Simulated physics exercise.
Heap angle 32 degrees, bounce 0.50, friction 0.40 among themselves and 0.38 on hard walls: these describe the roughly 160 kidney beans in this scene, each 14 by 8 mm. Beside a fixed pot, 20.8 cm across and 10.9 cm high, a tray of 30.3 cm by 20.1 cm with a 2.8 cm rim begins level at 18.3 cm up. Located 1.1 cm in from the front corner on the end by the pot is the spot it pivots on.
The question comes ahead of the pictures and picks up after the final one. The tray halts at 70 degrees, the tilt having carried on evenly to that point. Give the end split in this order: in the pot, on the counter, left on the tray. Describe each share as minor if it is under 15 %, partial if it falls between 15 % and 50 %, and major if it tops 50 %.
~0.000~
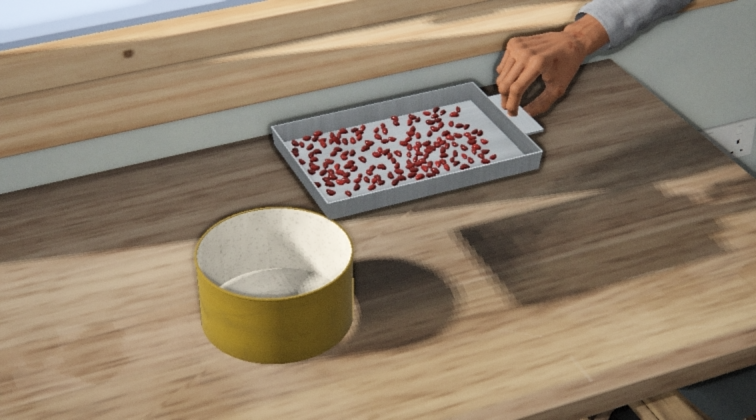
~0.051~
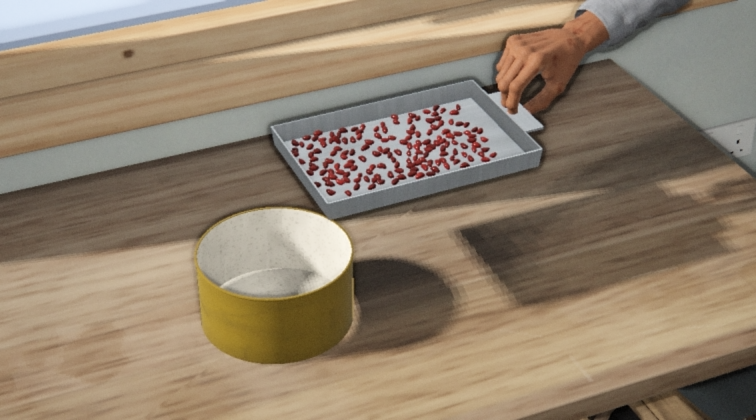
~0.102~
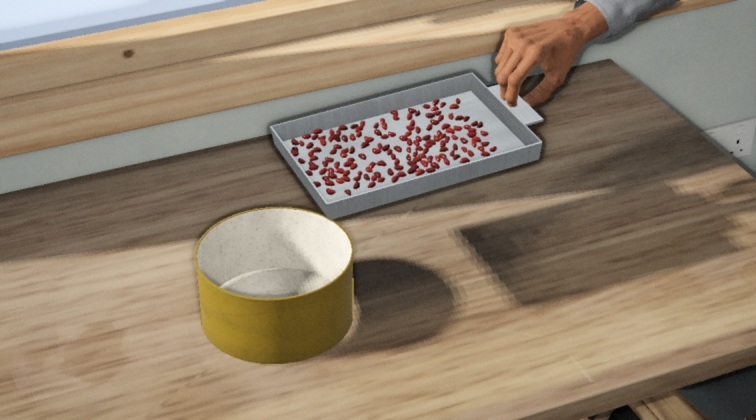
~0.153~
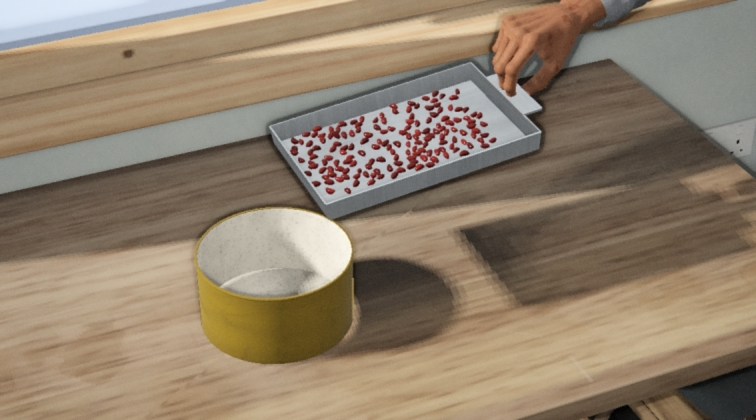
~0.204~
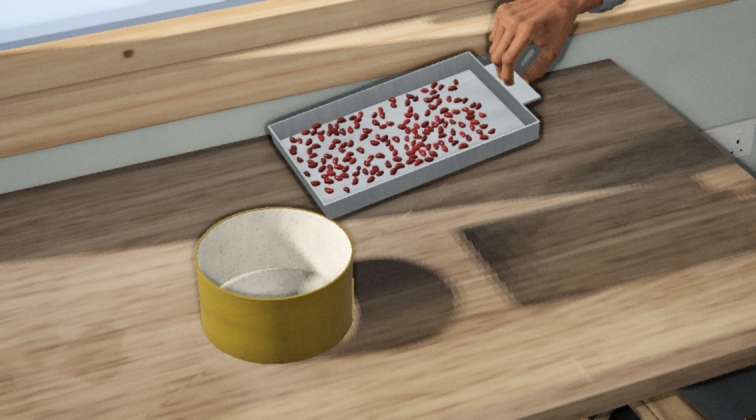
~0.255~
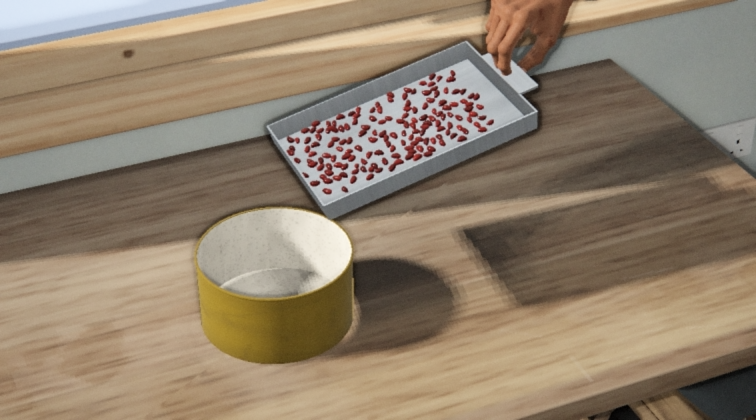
Pot: Looks set for a minimal amount, counter: Looks set for a minimal amount, left on the tray: Looks set for the better part.
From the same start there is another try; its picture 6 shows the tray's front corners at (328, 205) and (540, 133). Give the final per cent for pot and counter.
Per cent by place - pot 5, counter 10.
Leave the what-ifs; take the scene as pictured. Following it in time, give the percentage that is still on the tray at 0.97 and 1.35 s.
Earlier moment 100, later moment 95.
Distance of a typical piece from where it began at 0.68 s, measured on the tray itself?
About 8 cm.
After 0.68 s, tilt 40 degrees; the tray holds 100 %, the pot 0 %.
Then, at 0.97 s, tilt 59 degrees; the tray holds 100 %, the pot 0 %.
Then, at 1.35 s, tilt 70 degrees; the tray holds 95 %, the pot 5 %.
By 1.9 s all is still; pot 5 %, counter 0 %, tray 95 %.
